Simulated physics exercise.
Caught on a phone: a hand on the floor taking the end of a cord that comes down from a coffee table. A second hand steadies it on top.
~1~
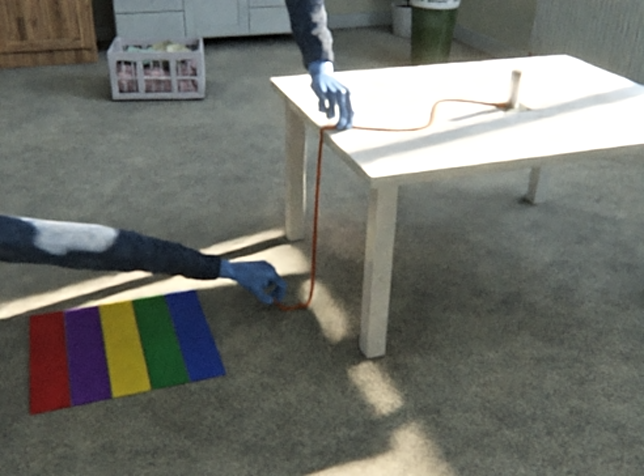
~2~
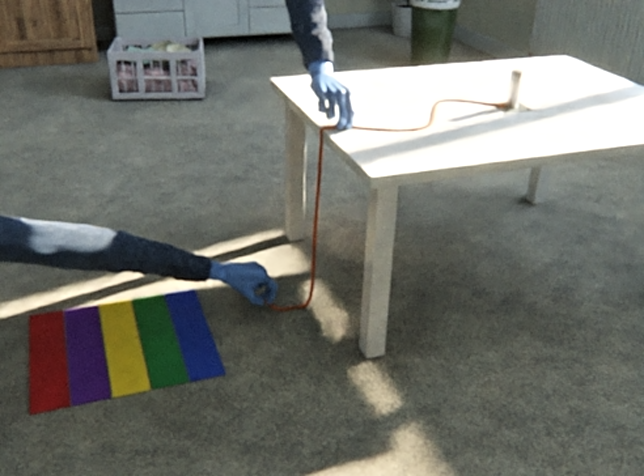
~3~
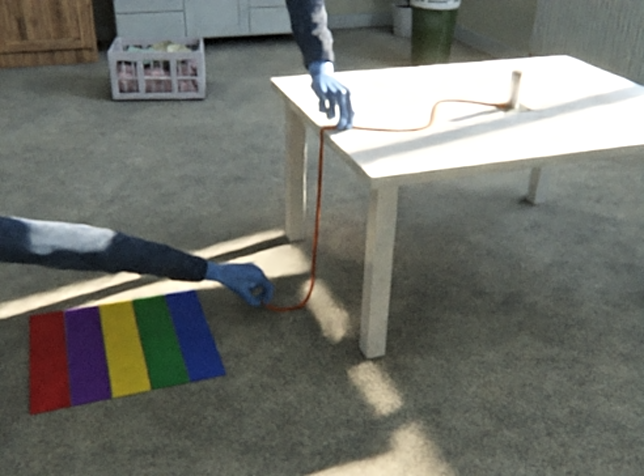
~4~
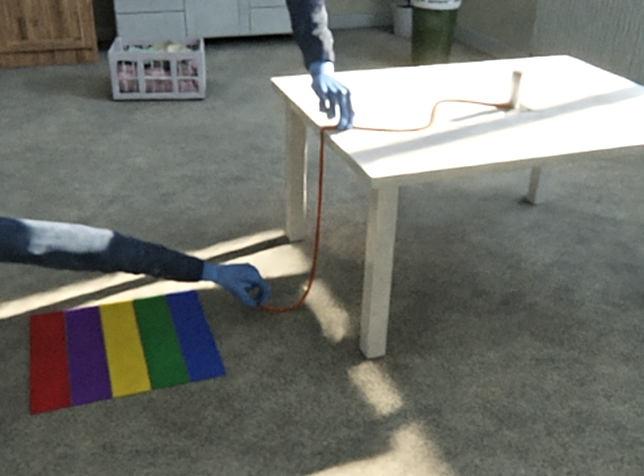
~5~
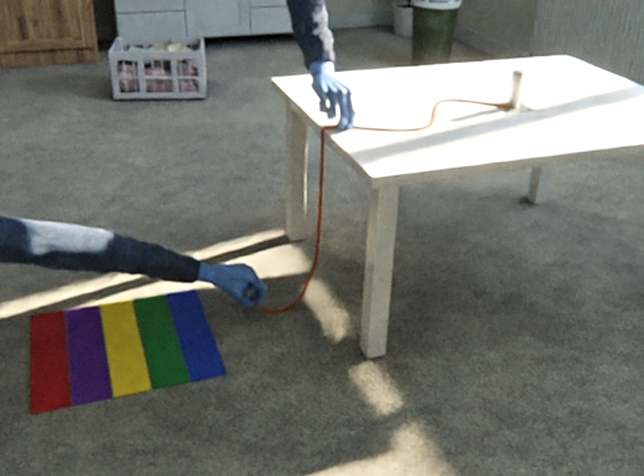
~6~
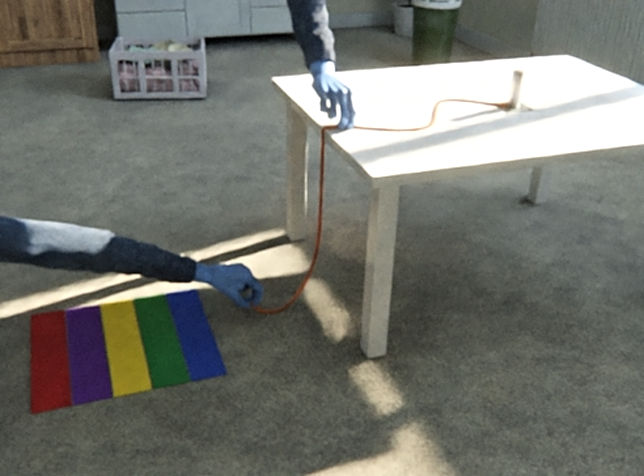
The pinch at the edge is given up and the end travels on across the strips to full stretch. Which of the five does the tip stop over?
Over purple.
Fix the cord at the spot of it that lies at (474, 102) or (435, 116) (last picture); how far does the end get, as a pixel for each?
About (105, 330) and (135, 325).
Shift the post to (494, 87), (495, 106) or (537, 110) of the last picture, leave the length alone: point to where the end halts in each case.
In that order: (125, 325), (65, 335) and (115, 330).
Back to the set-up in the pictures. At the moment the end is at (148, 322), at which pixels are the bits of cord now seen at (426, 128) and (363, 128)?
They go to (371, 124) and to (320, 146).
Soon after, end near (148, 322); over green.
After that, end near (109, 329); over yellow.
At the stop, end near (86, 333); over purple. The end stops over the purple strip.
